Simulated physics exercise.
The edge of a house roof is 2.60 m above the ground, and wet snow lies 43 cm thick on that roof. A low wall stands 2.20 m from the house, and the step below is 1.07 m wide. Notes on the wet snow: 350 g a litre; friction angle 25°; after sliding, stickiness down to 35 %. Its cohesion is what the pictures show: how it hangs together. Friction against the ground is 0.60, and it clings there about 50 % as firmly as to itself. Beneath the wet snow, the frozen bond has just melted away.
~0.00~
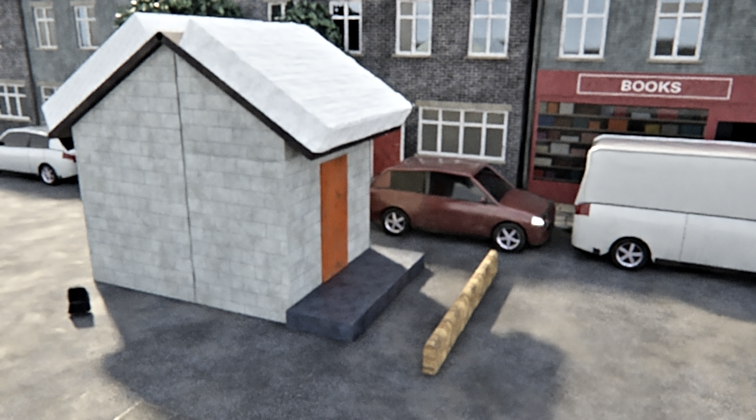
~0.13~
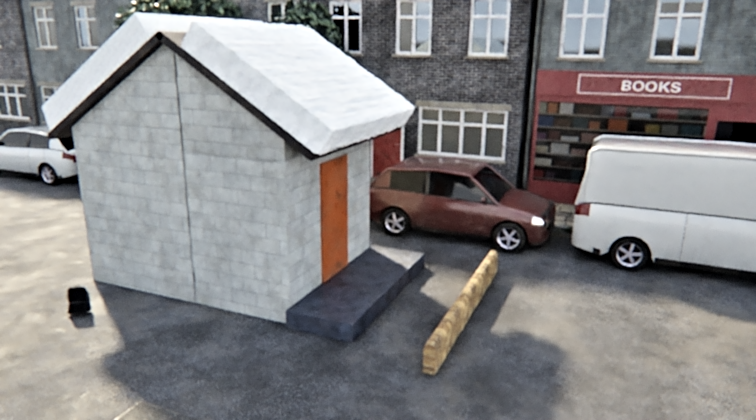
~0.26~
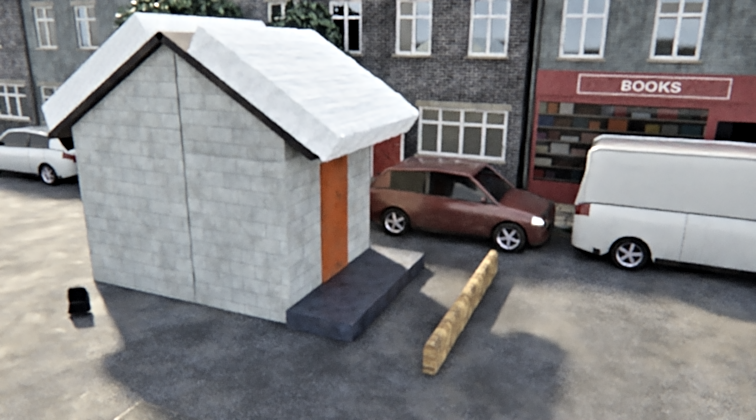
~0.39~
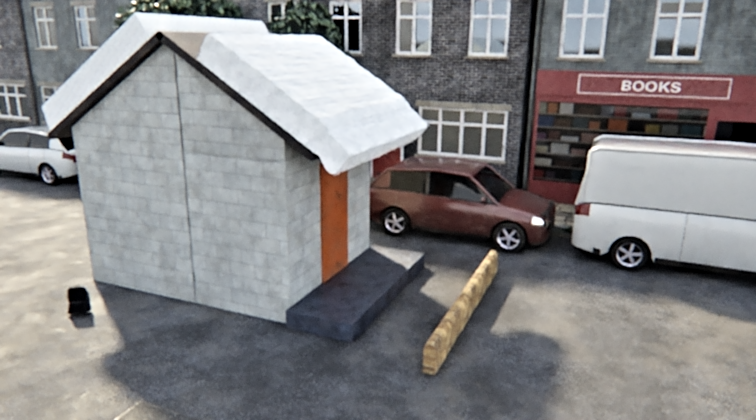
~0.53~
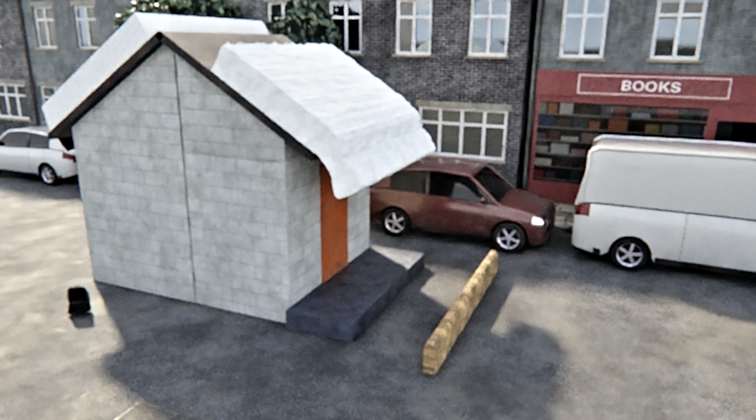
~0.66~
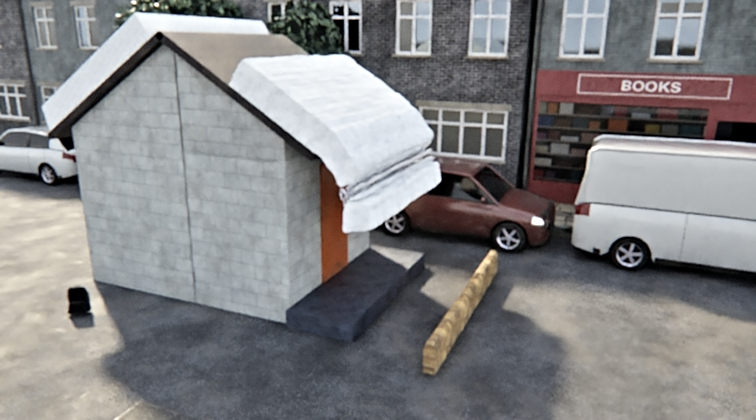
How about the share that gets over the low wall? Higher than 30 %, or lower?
Higher.
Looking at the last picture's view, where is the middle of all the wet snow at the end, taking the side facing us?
Somewhere about (463, 356), I'd say.
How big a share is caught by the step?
About 4 %.
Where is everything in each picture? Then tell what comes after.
The first picture shows leading edge of the wet snow at (328, 132), 5 % of it past the eaves, in one piece.
The second picture shows leading edge of the wet snow at (331, 134), its middle shifted 4.3 cm, 7 % of it past the eaves, in one piece.
The third picture shows leading edge of the wet snow at (338, 142), its middle shifted 16 cm, 11 % of it past the eaves, in one piece.
The fourth picture shows leading edge of the wet snow at (348, 159), its middle shifted 35 cm, 19 % of it past the eaves, in one piece.
The fifth picture shows leading edge of the wet snow at (360, 184), its middle shifted 63 cm, 29 % of it past the eaves, cracking.
The sixth picture shows leading edge of the wet snow at (369, 225), its middle shifted 98 cm, 42 % of it past the eaves, cracking.
After 1.08 s, 30 % is still on the roof and 0 % is past the low wall.
After 1.59 s, none is still on the roof and 40 % is past the low wall.
After 2.09 s, none is still on the roof and 41 % is past the low wall.
After 2.60 s, none is still on the roof and 41 % is past the low wall.
After 2.70 s, at the end, none is still on the roof and 41 % is past the low wall.
